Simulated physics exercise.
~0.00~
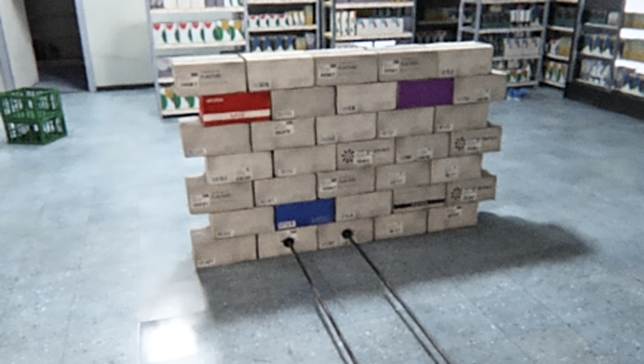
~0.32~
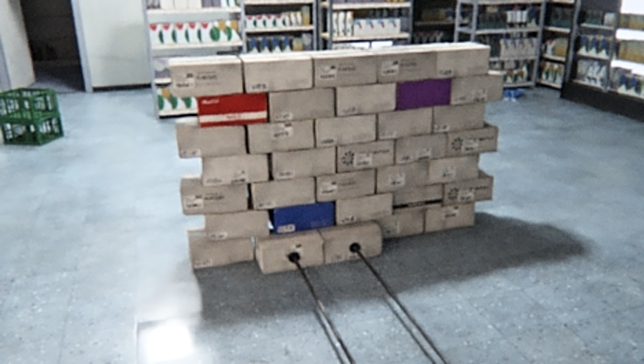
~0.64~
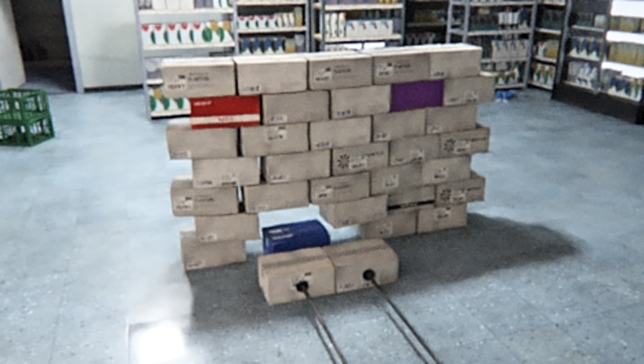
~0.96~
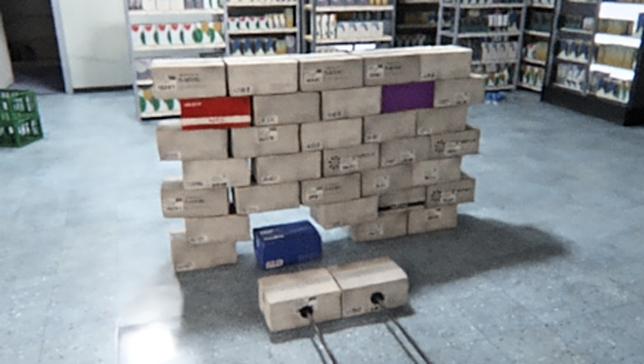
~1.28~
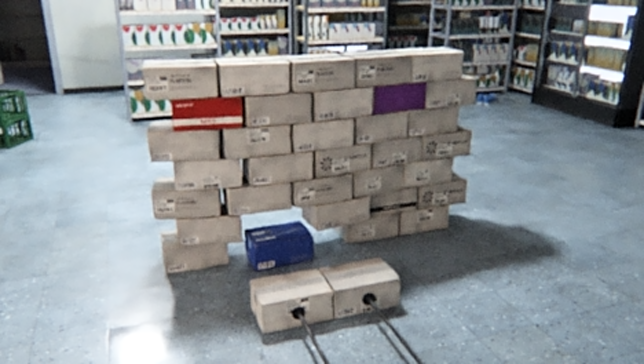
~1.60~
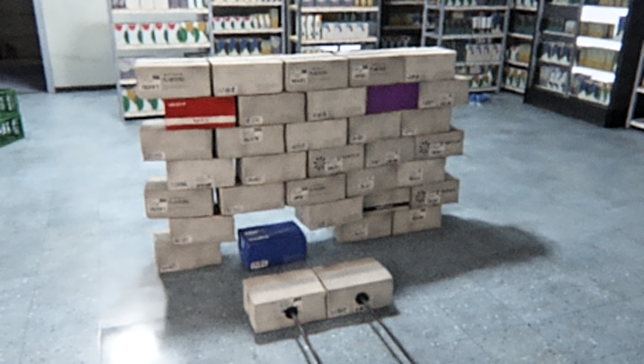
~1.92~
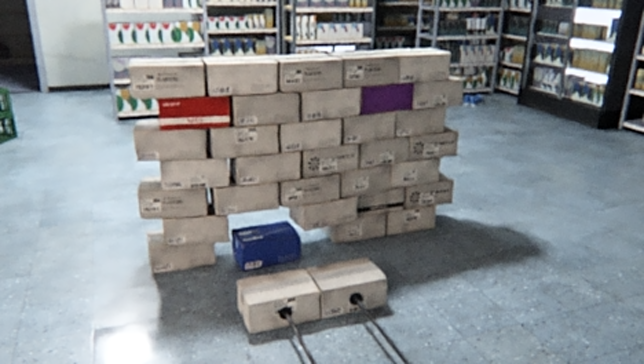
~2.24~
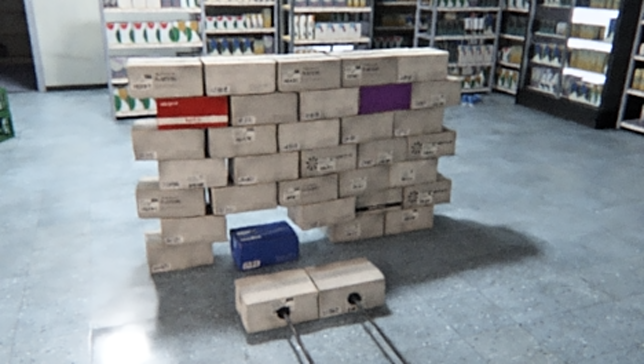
A blue box dropped to the floor from the bottom of a stacked wall of pale boxes as two thin rods drew out the pair beneath it, and the rest of the wall, red and purple boxes included, stayed standing over the gap.
